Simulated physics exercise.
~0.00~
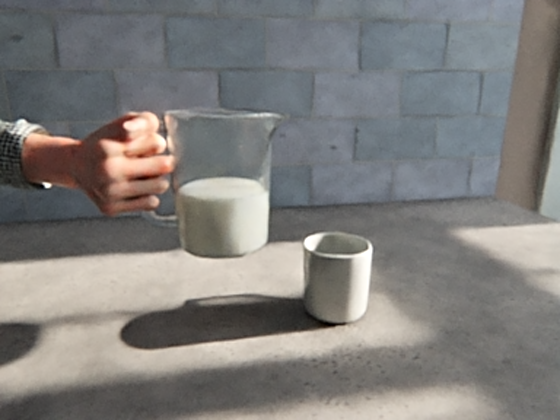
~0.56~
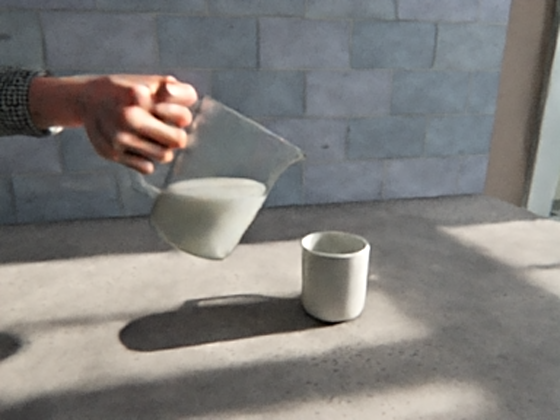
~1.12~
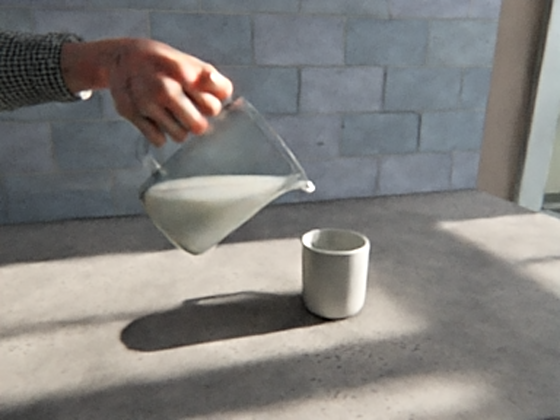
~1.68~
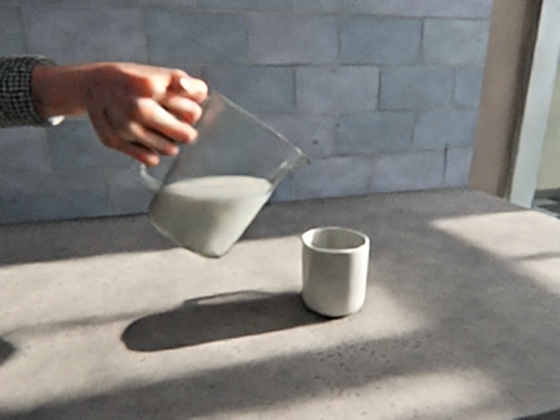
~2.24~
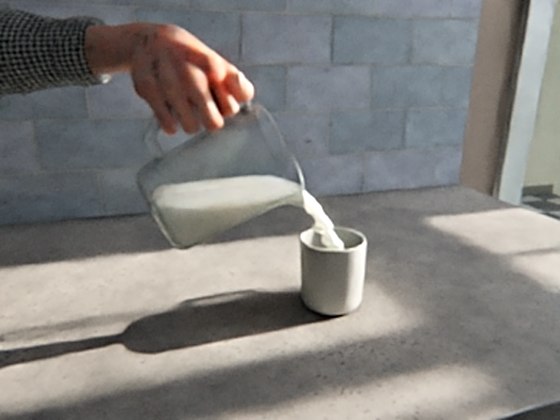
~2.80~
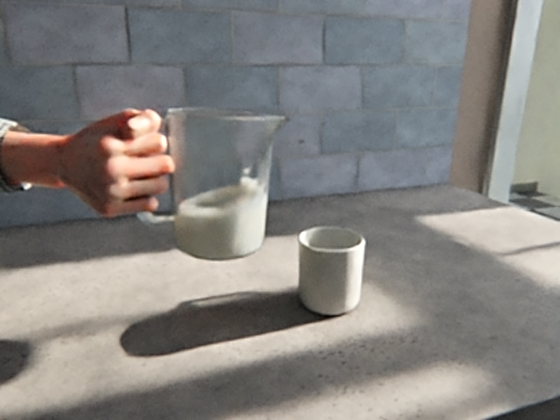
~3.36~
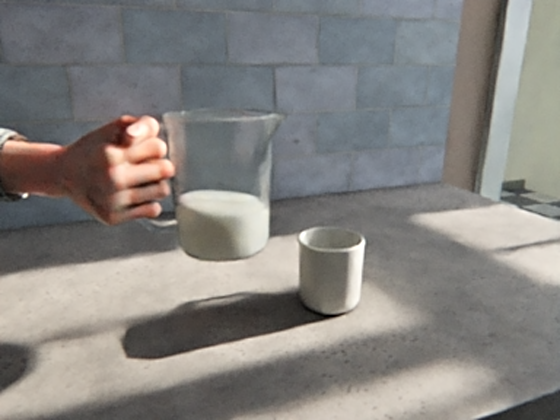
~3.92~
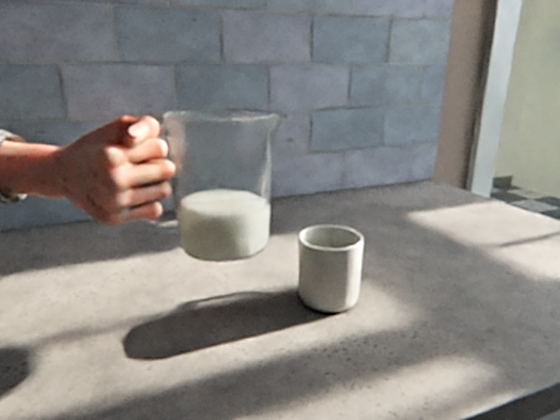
On a grey countertop before a tiled wall, a hand tips a glass jug of milk toward a pale mug, eases it back, then tilts it further so milk streams into the mug, before returning the jug upright and holding it beside the mug, still partly full.
